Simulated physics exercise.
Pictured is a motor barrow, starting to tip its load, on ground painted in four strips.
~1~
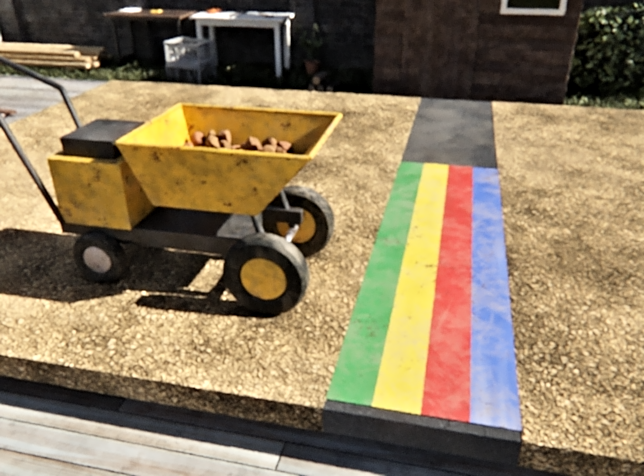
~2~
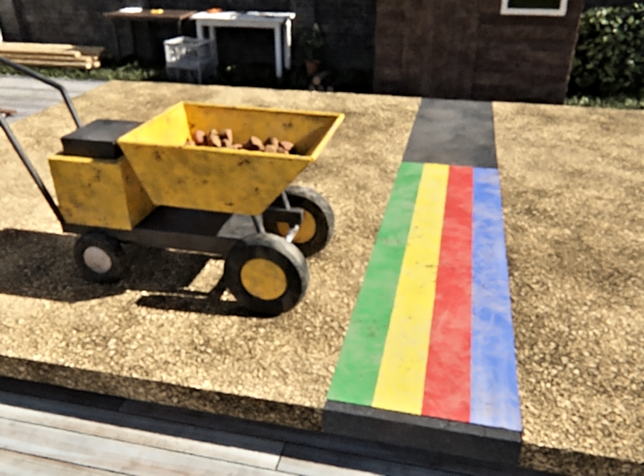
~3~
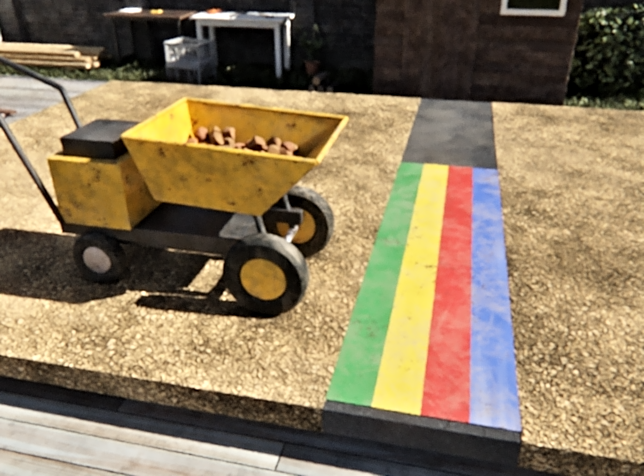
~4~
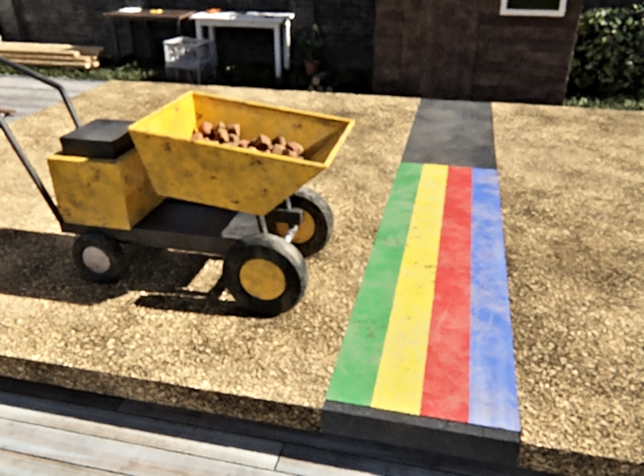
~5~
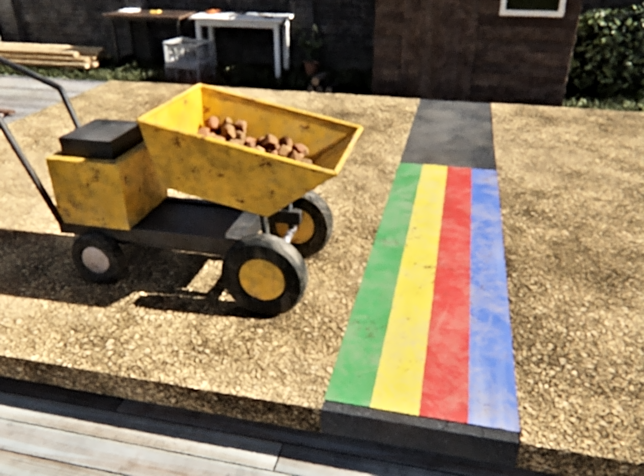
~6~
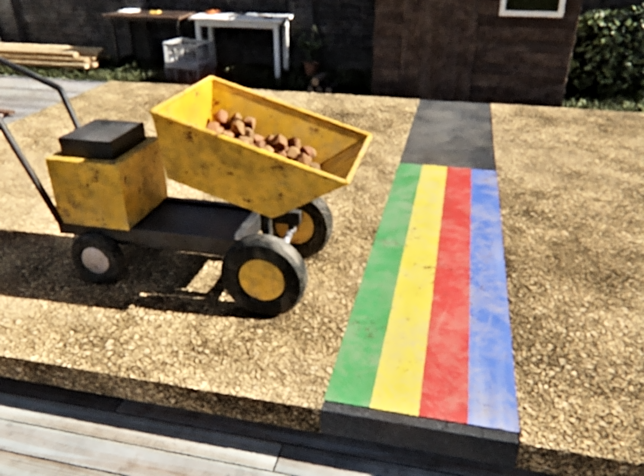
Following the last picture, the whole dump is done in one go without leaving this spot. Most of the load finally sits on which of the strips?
It sits mostly on the red strip.
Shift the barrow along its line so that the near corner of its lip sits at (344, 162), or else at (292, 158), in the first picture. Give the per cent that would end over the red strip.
Roughly 30 per cent at the first spot and 30 per cent at the second.
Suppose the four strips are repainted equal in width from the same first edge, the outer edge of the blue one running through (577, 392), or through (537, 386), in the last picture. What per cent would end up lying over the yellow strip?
First 40 in a hundred, then 30 in a hundred.
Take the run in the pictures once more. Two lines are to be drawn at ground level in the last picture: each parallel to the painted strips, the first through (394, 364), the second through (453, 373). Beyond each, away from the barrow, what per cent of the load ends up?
In order, some 100 % then some 50 %.
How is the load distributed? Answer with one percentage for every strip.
Green strip around 0, yellow strip around 25, red strip around 35, blue strip around 25.
Just after the last frame, skip tipped steeply; every one in the skip.
A moment on, skip tipped right over; almost all in the skip; about a tenth over the yellow strip; just a few over the red strip.
Further on, skip tipped right over; about a tenth in the skip; about a tenth over the yellow strip; roughly a third over the red strip; roughly a quarter over the blue strip; about a tenth off the paint.
When it is over, skip tipped right over; just a few in the skip; not one over the green strip; roughly a quarter over the yellow strip; roughly a third over the red strip; roughly a quarter over the blue strip; roughly a quarter off the paint.
